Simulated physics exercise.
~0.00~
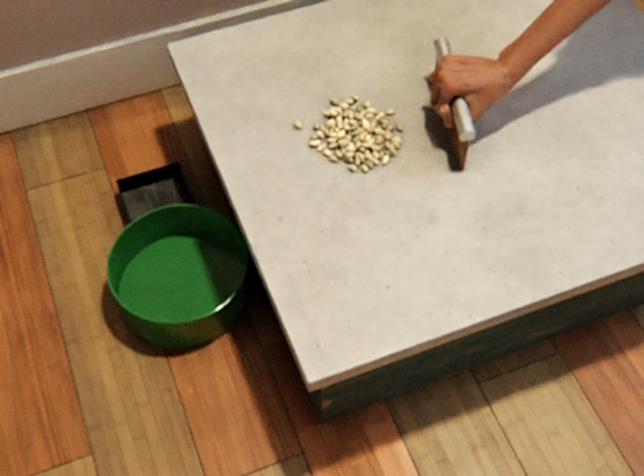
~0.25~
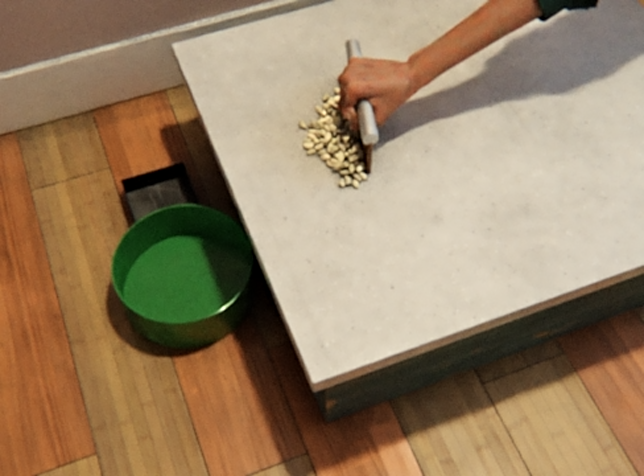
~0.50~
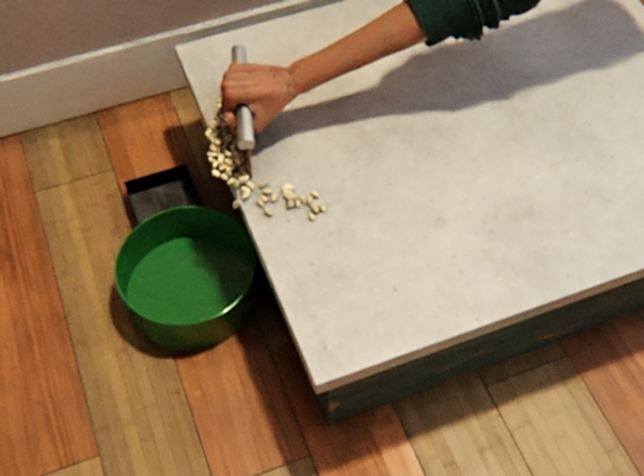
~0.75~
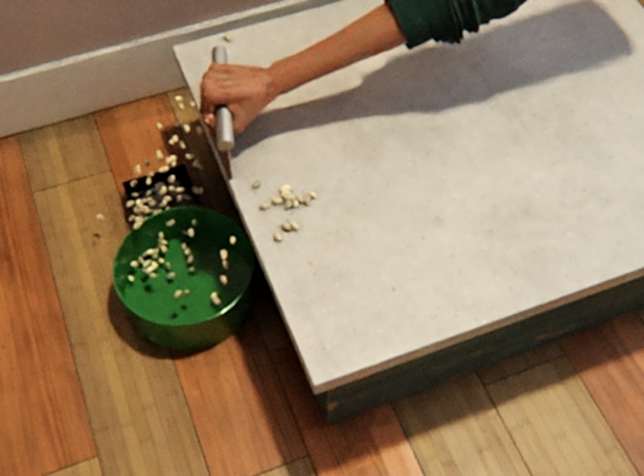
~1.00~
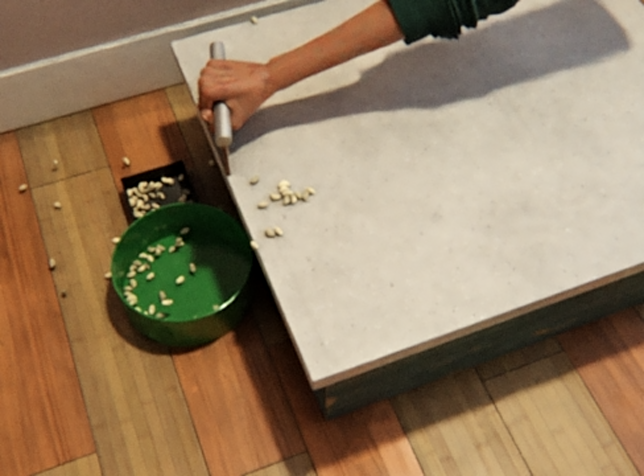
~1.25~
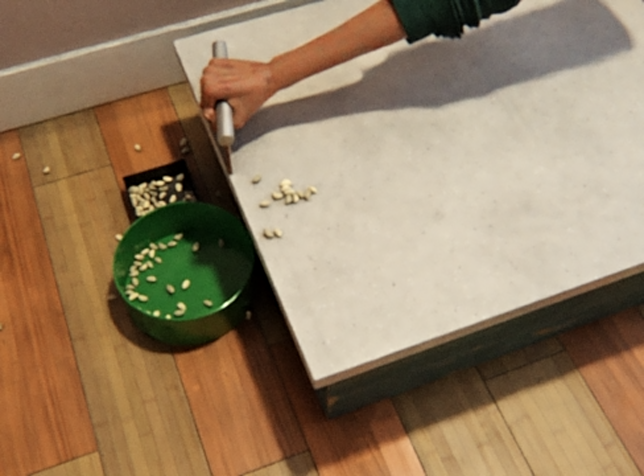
A hand gripping a scraper with a metal handle moves left across a pale slab toward a loose pile of white beans. The blade meets the pile and pushes it to the slab's left edge, leaving a few beans trailing behind. The scraper stops at the edge as the beans spill over in a scattered shower. Many drop into the black tin and the green pot on the wooden floor below, while some miss and scatter across the boards. At the end, the hand stays still at the edge, and a small cluster of beans remains on the slab.
